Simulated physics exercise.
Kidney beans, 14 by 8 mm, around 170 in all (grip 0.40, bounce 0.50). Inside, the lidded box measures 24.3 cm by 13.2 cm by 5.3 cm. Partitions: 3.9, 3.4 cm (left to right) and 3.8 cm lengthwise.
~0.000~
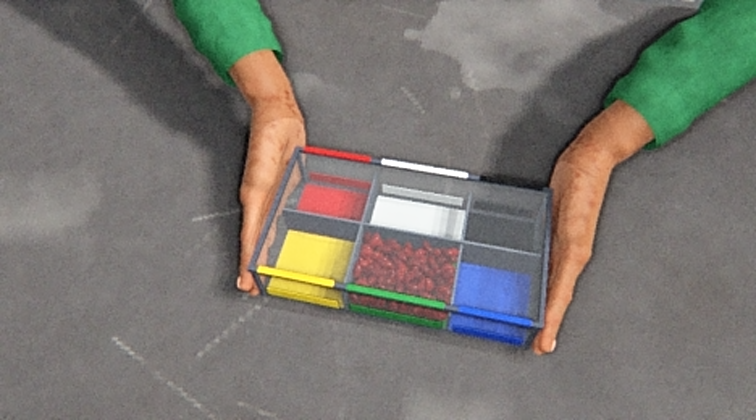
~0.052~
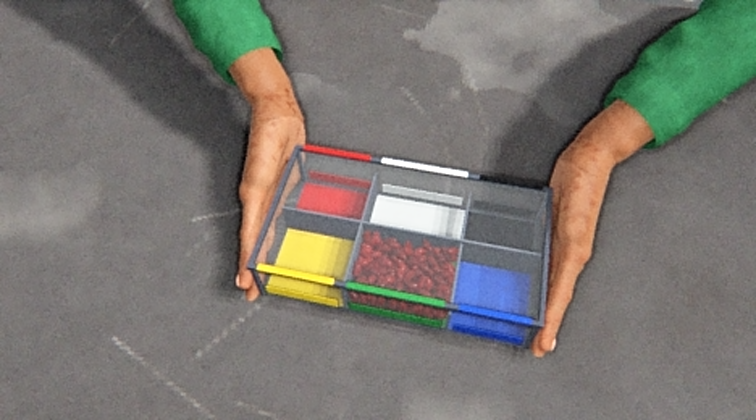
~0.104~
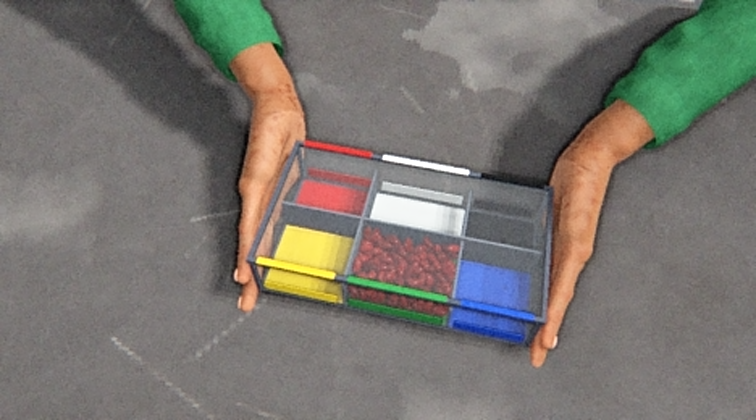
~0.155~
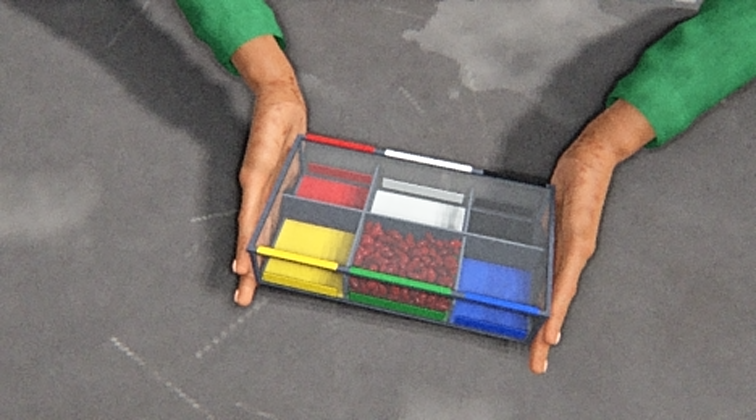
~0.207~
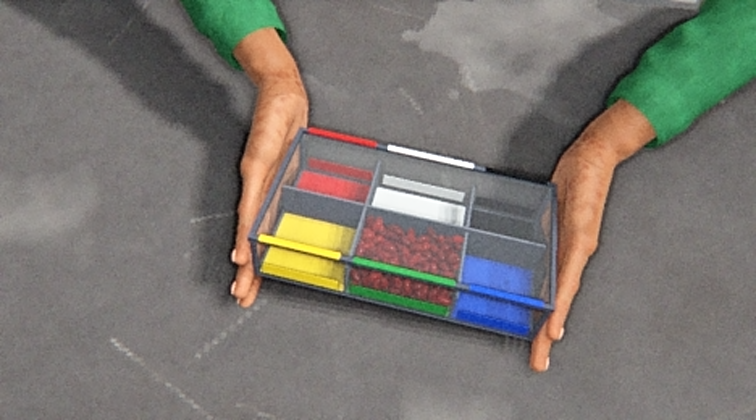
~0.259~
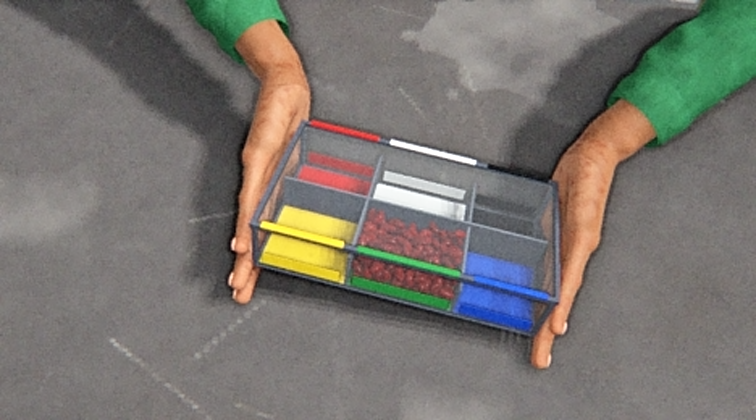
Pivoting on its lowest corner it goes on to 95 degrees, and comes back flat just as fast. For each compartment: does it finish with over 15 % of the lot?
Red no, blue no, green yes, yellow no, white no, black yes.
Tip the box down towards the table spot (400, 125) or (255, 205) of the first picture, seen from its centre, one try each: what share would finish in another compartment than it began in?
Some 25 and 15 per cent.
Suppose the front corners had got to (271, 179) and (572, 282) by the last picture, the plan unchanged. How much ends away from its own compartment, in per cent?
It would be near 20 per cent.
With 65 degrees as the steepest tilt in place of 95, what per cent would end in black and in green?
In that case black 10; green 90.
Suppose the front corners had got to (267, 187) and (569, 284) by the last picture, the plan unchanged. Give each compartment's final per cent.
Red 0; blue 0; green 70; yellow 0; white 5; black 20.
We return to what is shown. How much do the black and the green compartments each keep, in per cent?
Black 25; green 70.
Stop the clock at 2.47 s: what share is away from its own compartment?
Some 30 per cent.
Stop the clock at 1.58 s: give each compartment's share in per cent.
Red 0, blue 0, green 80, yellow 0, white 0, black 15.
Then, at 1.58 s, tilt 95 degrees; green 80 %, black 15 %.
Then, at 2.47 s, tilt 43 degrees; green 70 %, white 5 %, black 25 %.
After 3.35 s, tilt 0 degrees; green 70 %, white 5 %, black 25 %.
In the end, at 4.0 s, red 0 %, blue 0 %, green 70 %, yellow 0 %, white 5 %, black 25 %.
